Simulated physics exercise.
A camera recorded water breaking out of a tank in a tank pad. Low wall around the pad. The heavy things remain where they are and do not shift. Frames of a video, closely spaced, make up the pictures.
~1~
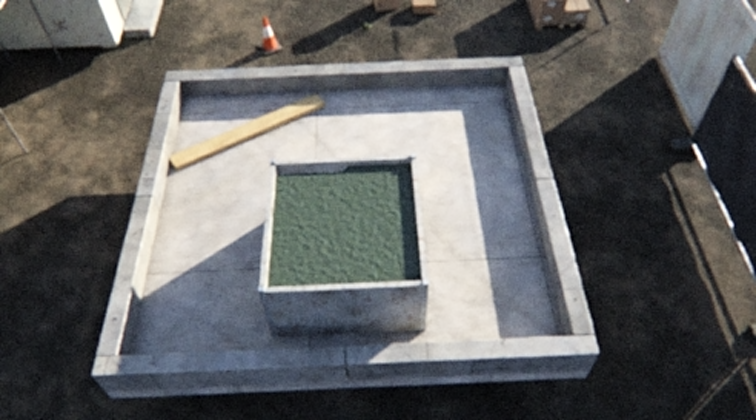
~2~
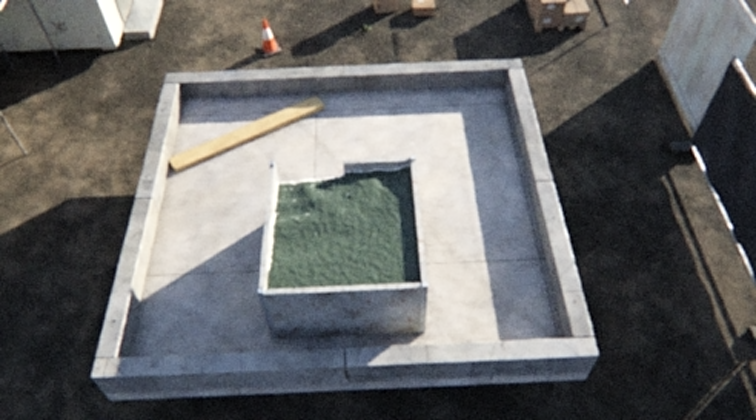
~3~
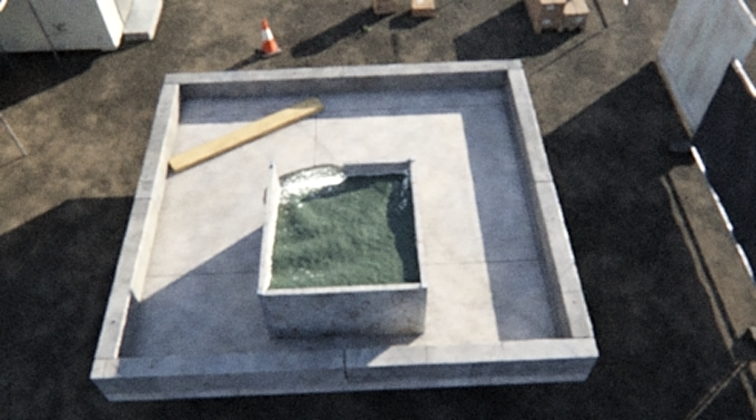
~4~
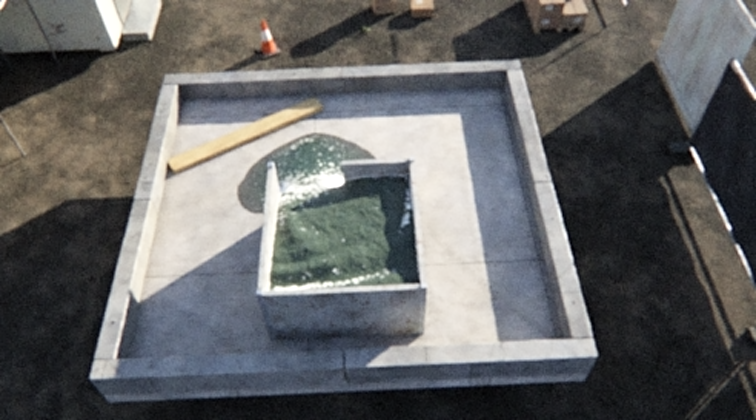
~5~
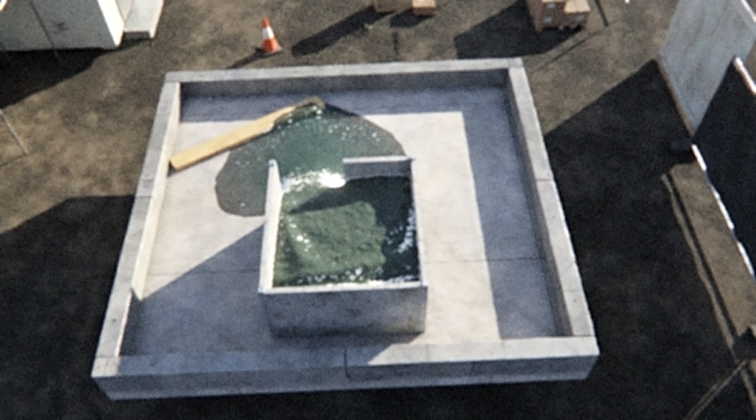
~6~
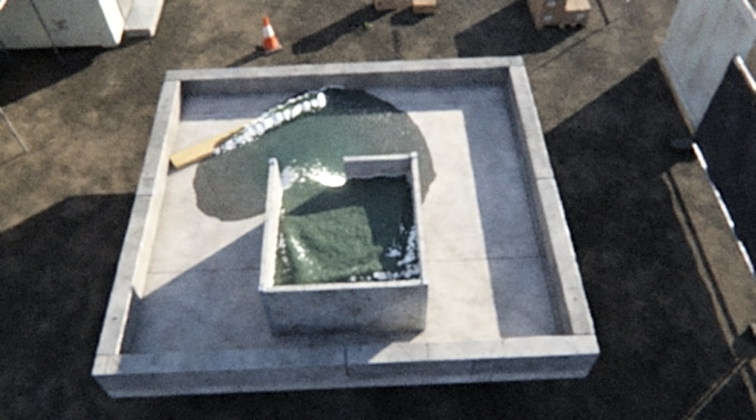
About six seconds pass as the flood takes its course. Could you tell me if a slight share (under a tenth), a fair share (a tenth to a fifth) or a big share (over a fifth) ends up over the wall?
A slight share ends up over the wall.
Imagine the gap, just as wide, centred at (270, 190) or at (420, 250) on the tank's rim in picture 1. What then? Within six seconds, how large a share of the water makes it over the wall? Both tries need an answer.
Roughly 6 in a hundred for the first case and 12 in a hundred for the second.
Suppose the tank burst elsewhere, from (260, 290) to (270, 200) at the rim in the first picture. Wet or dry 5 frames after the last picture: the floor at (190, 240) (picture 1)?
Submerged.
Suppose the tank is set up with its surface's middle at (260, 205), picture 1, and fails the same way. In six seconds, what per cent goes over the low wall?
About 4 per cent.
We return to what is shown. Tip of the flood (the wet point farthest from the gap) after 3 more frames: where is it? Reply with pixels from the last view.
The wet edge reaches furthest near (451, 87).
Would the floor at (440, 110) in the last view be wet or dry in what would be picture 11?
There: Under water.
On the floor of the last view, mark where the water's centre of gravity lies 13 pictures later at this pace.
I reckon somewhere around (329, 181).
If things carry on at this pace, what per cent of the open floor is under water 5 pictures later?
I'd say 45 per cent.
A moment on, water covers 35 % of the floor; the low wall has let 0 % over.
Next, water covers 40 % of the floor; the low wall has let 1 % over.
Then, water covers 50 % of the floor; the low wall has let 3 % over.
Later, water covers 80 % of the floor; the low wall has let 4 % over.
In the end, water covers 85 % of the floor; the low wall has let 4 % over.
